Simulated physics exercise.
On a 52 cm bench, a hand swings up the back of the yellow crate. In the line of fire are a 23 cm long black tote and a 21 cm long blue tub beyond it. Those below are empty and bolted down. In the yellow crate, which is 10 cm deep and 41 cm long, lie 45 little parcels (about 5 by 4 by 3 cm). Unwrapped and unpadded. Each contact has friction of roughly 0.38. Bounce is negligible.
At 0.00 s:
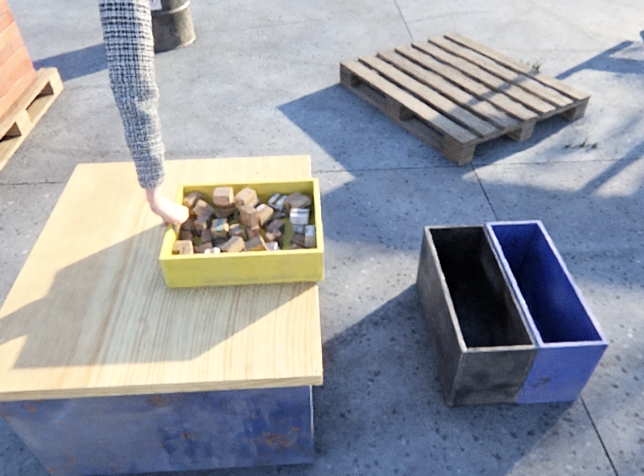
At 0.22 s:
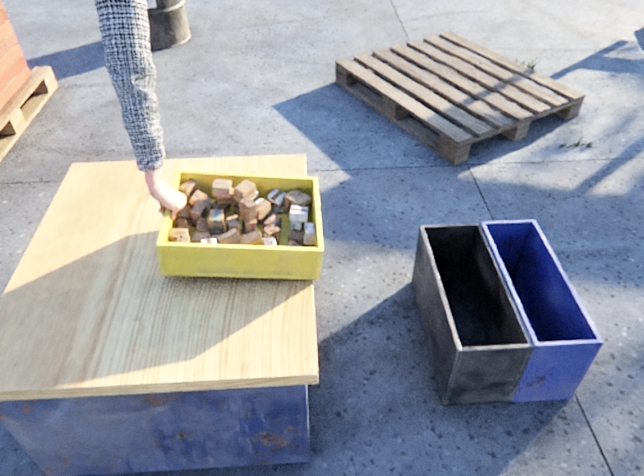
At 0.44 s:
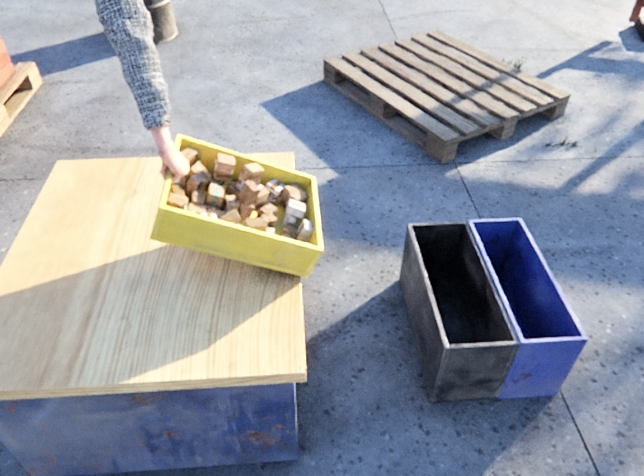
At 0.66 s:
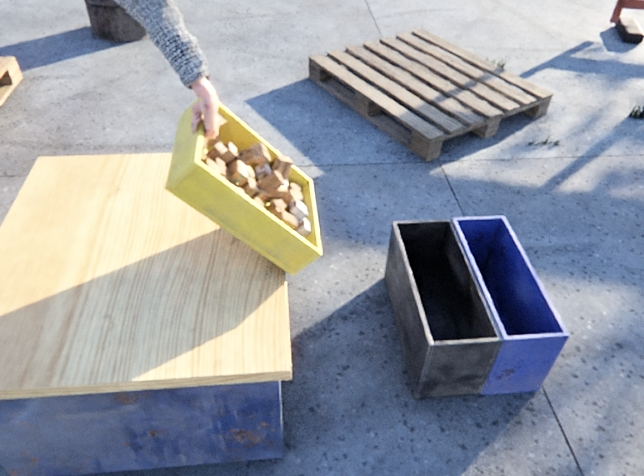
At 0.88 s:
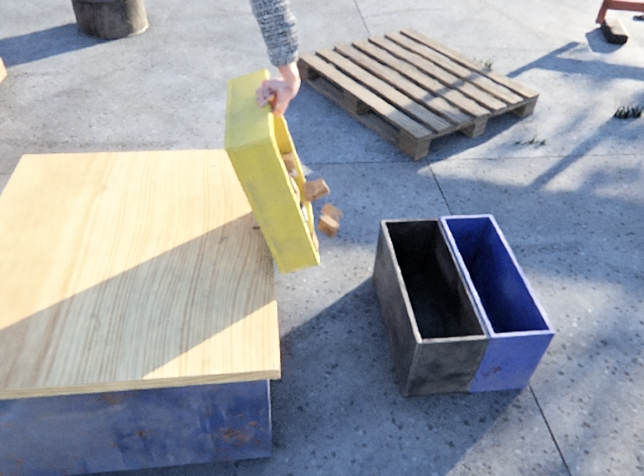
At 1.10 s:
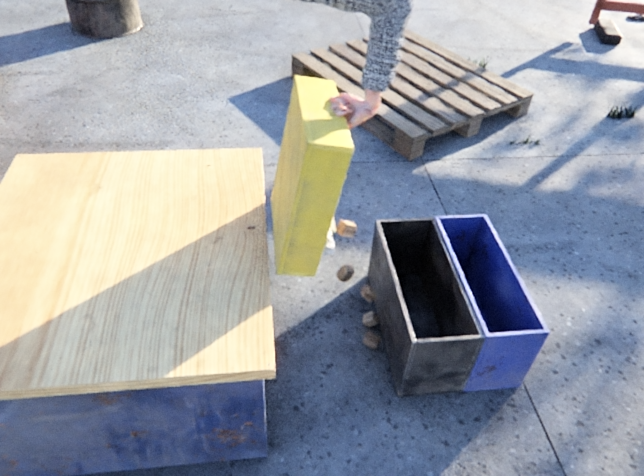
A hand tilts a yellow crate off a wooden tabletop, and small brown blocks tumble out.
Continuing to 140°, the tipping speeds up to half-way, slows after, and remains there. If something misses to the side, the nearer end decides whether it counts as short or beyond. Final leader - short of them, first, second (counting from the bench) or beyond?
Answer: Short.
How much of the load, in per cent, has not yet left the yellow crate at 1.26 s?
It comes to near 70 percent of it.
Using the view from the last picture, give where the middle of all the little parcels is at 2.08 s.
I'd put the middle close to (352, 331) in the last view.
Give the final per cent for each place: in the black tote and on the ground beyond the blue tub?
Close to 0 and 0 percent respectively.
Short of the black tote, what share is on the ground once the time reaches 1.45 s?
Around 25 per cent at that point.
After 1.26 s, tilt 117°; 31 still in the yellow crate, 4 on the ground short of the black tote and 10 in the air.
After 1.45 s, tilt 132°; 9 still in the yellow crate, 12 on the ground short of the black tote and 24 in the air.
After 1.73 s, tilt 140°; 1 in the black tote, 42 on the ground short of the black tote and 2 in the air.
Final count (at 2.08 s), 1 in the black tote and 44 on the ground short of the black tote.
